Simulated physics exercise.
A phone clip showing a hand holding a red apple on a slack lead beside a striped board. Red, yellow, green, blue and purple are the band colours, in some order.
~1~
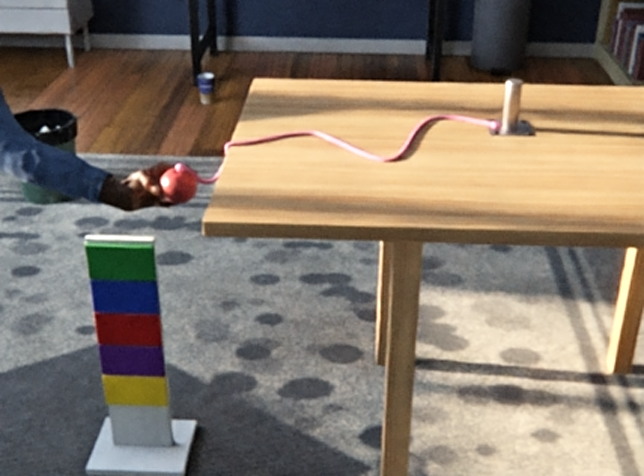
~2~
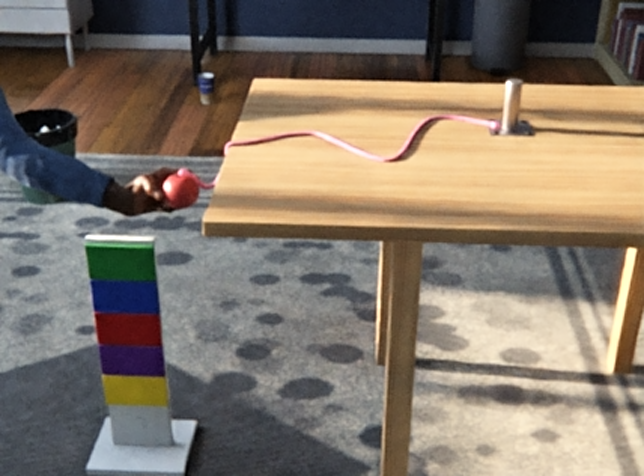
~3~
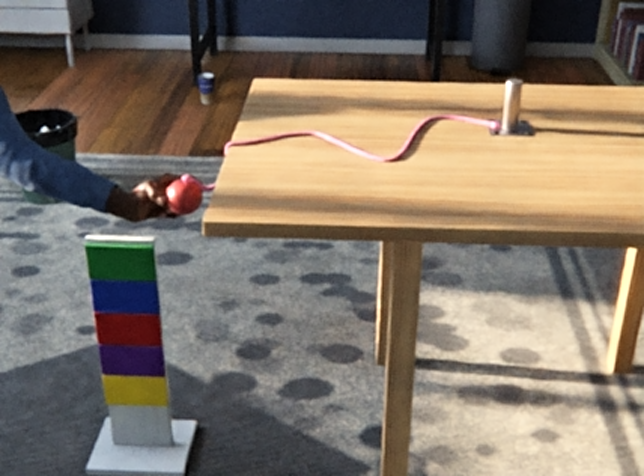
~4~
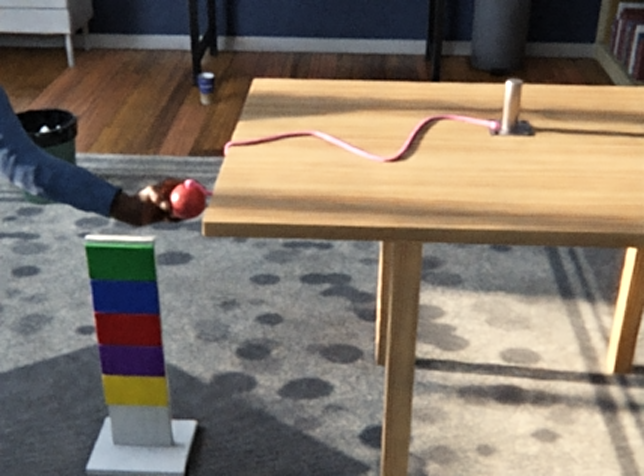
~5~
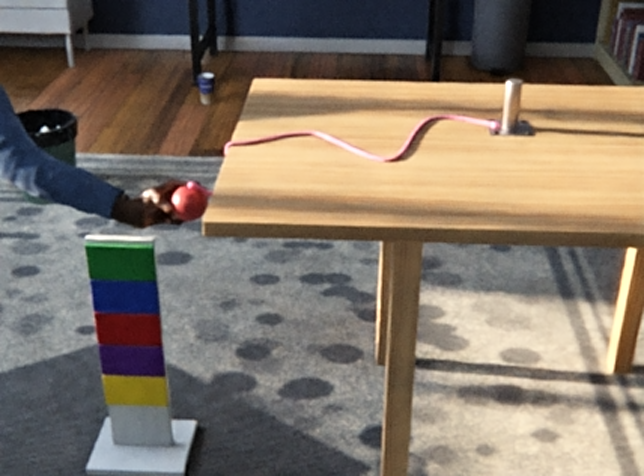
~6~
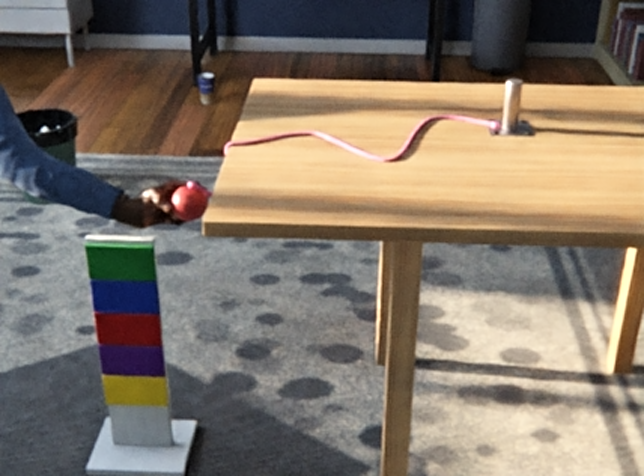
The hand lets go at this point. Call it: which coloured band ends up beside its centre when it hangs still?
Red, beside its centre.
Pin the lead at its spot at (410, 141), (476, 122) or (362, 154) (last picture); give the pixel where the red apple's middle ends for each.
Estimated pixels in sequence: (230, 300), (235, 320) and (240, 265).
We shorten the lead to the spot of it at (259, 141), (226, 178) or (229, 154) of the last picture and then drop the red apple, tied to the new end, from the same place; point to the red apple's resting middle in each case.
In order, it comes to rest around (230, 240), (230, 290) and (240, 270).
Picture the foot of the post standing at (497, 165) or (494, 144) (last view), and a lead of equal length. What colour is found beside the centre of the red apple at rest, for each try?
Try one - purple; try two - purple.
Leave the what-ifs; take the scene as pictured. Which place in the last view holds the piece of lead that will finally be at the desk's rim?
At (331, 140).
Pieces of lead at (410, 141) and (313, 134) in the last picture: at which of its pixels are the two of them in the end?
Result - first point (362, 133), second point (232, 166).
A little later, apple near (239, 311); level with red.
When it is over, apple near (238, 321); level with red. At red.
